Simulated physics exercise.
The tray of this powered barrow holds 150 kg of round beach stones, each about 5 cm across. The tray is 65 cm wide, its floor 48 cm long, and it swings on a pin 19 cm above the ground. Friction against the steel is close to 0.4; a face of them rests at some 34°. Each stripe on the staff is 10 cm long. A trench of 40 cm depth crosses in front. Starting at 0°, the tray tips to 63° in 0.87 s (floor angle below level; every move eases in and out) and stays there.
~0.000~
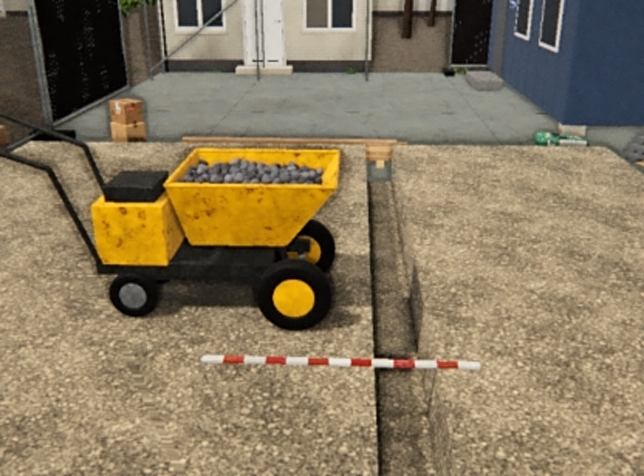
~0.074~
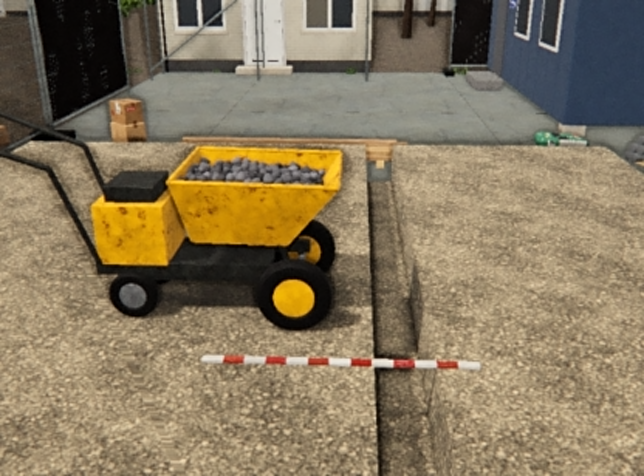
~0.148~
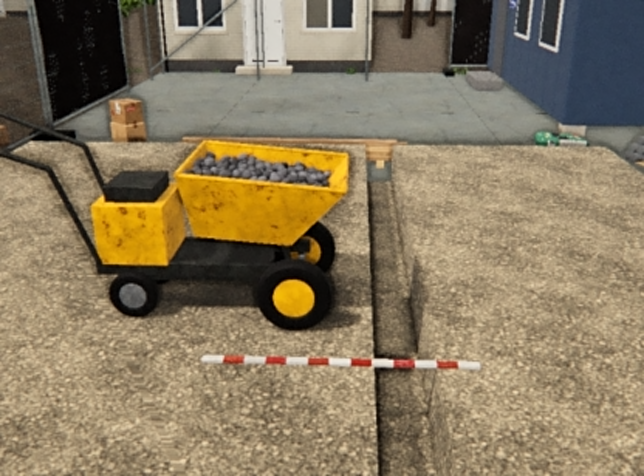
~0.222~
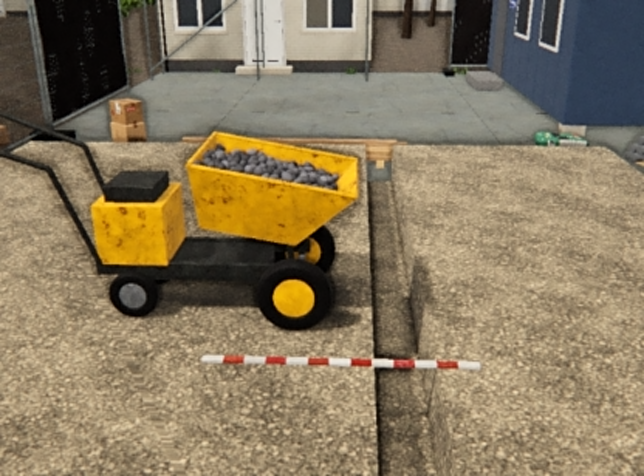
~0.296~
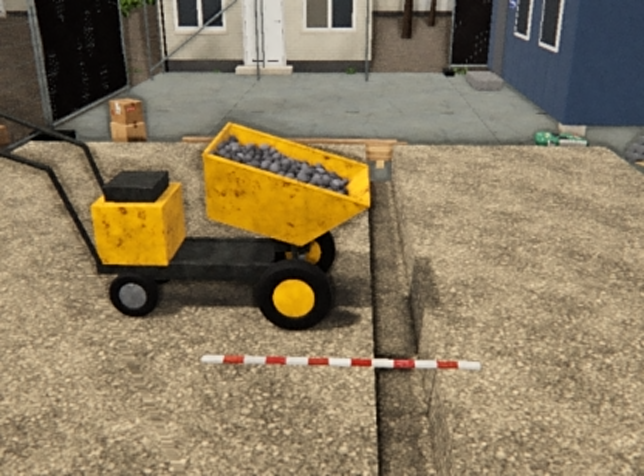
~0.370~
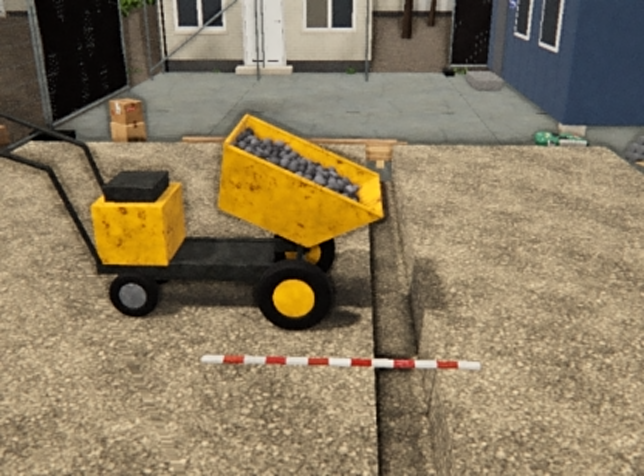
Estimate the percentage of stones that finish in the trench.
About 30 per cent.
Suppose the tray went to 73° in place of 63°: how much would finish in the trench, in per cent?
In that case some 20 per cent.
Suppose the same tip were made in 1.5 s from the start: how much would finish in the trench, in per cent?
It would be near 40 per cent.
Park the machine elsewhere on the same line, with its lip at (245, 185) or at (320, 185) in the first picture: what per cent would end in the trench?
First some 75, then 45 per cent.
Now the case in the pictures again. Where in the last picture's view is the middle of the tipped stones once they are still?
Near (457, 301).
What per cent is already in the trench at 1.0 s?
About 0 per cent by then.
After 0.6 s the floor is at 53°; 100 % in the tray; the foremost stones are at (404, 239).
After 1.0 s the floor is at 63°; 74 % in the tray, 2 % in the trench, 24 % past the trench; the foremost stones are at (488, 308).
After 1.3 s the floor is at 63°; 36 % in the tray, 2 % in the trench, 62 % past the trench; the foremost stones are at (603, 304).
After 3.3 s the floor is at 63°; 0 % in the tray, 30 % in the trench, 70 % past the trench; the foremost stones are past the picture's edge.
